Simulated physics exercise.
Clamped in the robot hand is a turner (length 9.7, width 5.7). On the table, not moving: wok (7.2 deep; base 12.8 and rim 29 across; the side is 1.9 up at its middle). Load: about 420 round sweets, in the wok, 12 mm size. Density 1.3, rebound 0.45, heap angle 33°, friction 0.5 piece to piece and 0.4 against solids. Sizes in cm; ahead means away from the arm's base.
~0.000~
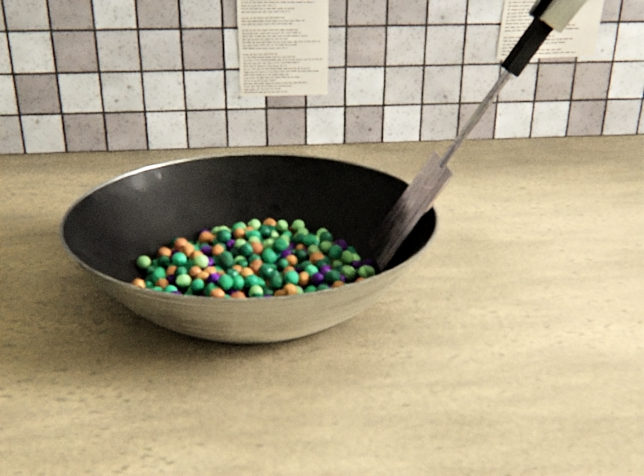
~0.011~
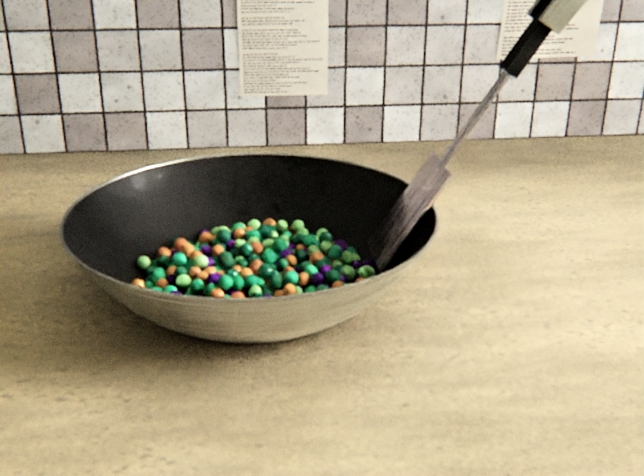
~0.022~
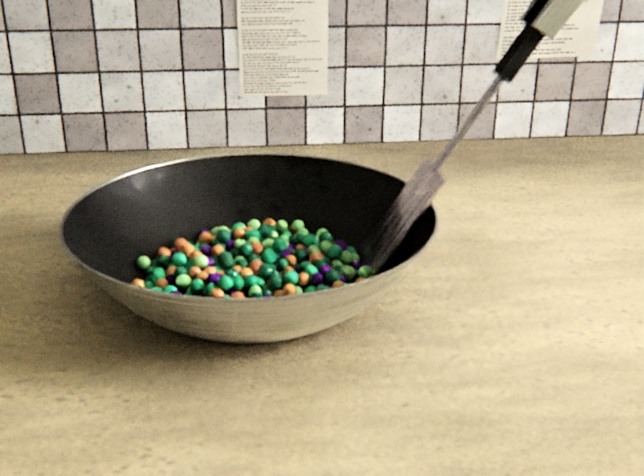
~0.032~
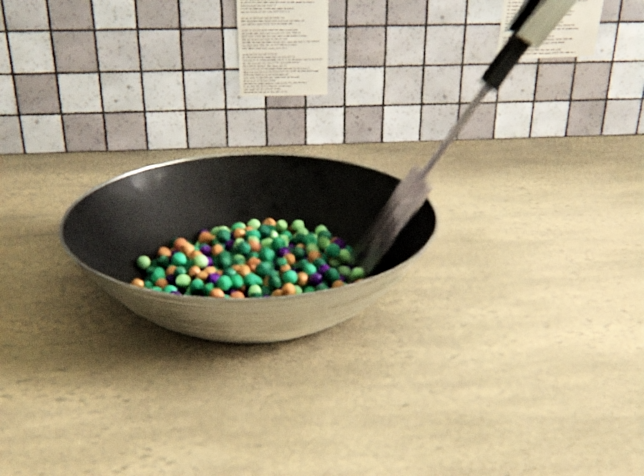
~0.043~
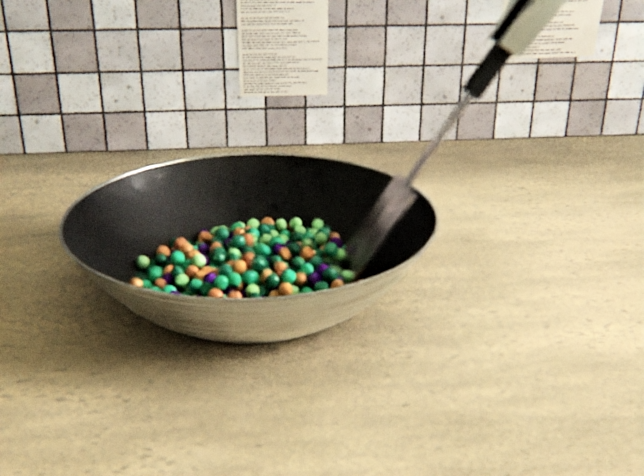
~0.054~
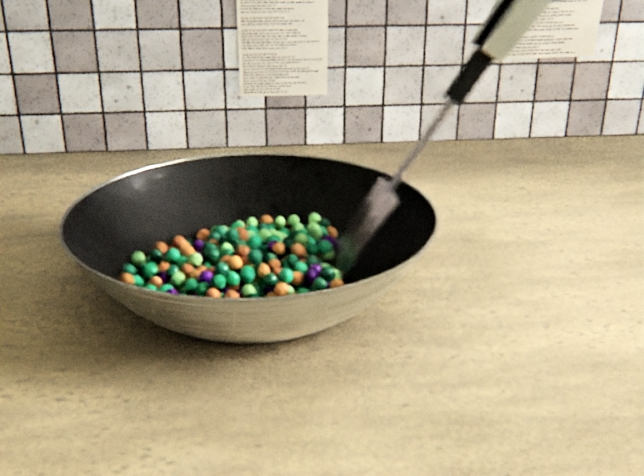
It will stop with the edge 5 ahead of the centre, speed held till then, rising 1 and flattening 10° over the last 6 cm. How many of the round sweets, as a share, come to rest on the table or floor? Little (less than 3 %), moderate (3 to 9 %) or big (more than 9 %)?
Answer: Little; less than 3 % of the round sweets finish on the table or floor.
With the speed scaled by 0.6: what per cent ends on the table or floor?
Some 0 per cent.
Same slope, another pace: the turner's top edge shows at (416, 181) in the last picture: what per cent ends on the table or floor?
Some 0 per cent.
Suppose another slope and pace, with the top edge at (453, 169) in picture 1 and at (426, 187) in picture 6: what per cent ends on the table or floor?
Some 0 per cent.
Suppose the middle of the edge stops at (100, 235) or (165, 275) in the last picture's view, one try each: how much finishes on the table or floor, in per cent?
About 30 and 0 per cent.
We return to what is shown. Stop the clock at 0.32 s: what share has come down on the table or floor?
About 0 per cent.
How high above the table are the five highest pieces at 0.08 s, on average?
Some 5 cm.
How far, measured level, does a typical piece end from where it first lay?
Some 4 cm.
After 0.08 s, sloping 57°, highest piece 6 above the table; 425 in the wok.
After 0.11 s, sloping 54°, highest piece 6 above the table; 425 in the wok.
After 0.32 s, sloping 47°, highest piece 6 above the table; 425 in the wok.
After 1.37 s, sloping 47°, highest piece 6 above the table; 425 in the wok.
At rest, 425 in the wok. That is 0 % on the table or floor.
